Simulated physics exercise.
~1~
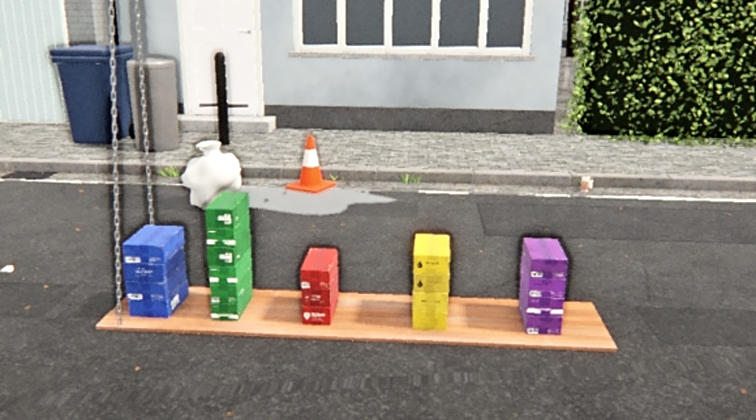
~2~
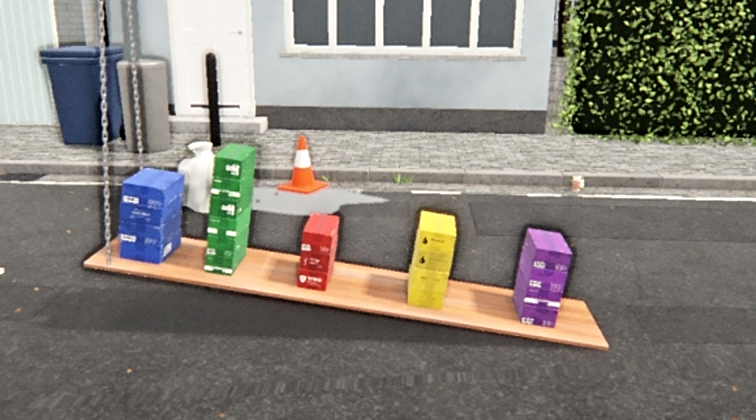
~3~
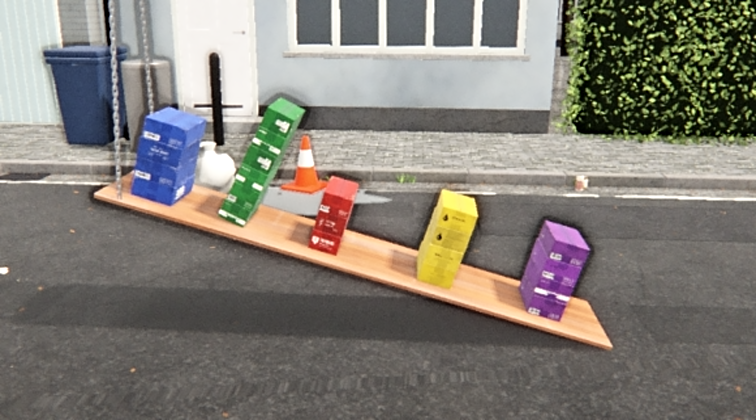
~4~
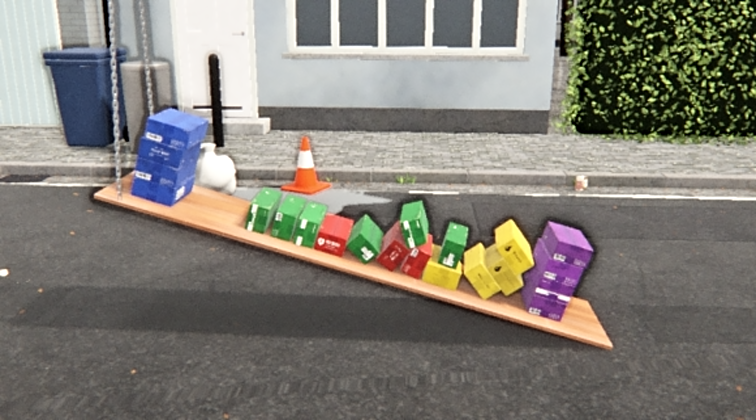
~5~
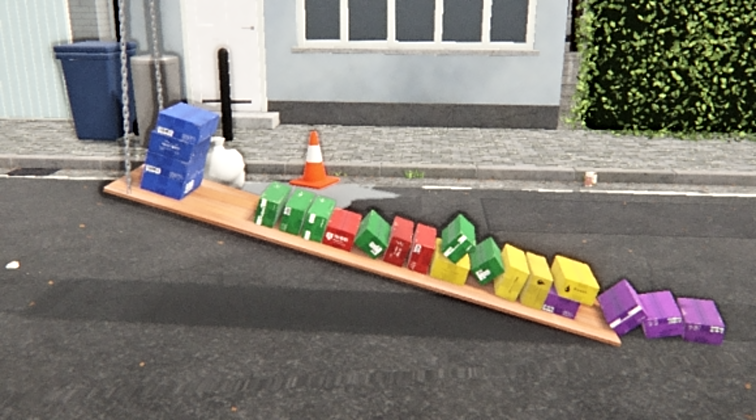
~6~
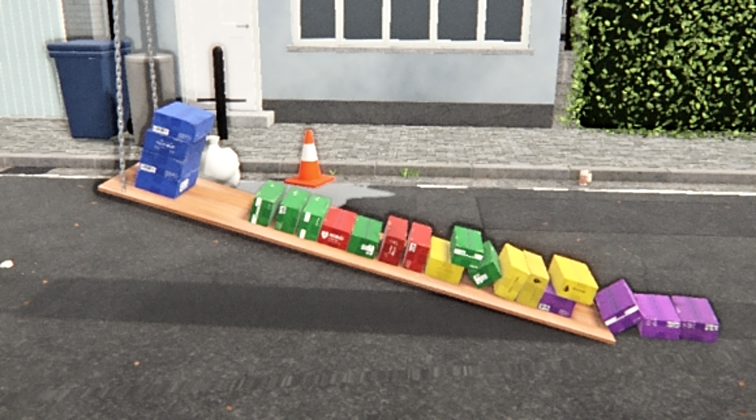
On a street, a plank holding five coloured stacks of boxes tilted down to the right until the green stack toppled into the red and yellow ones, and the purple boxes tumbled partly off the low end, leaving only the blue stack standing.
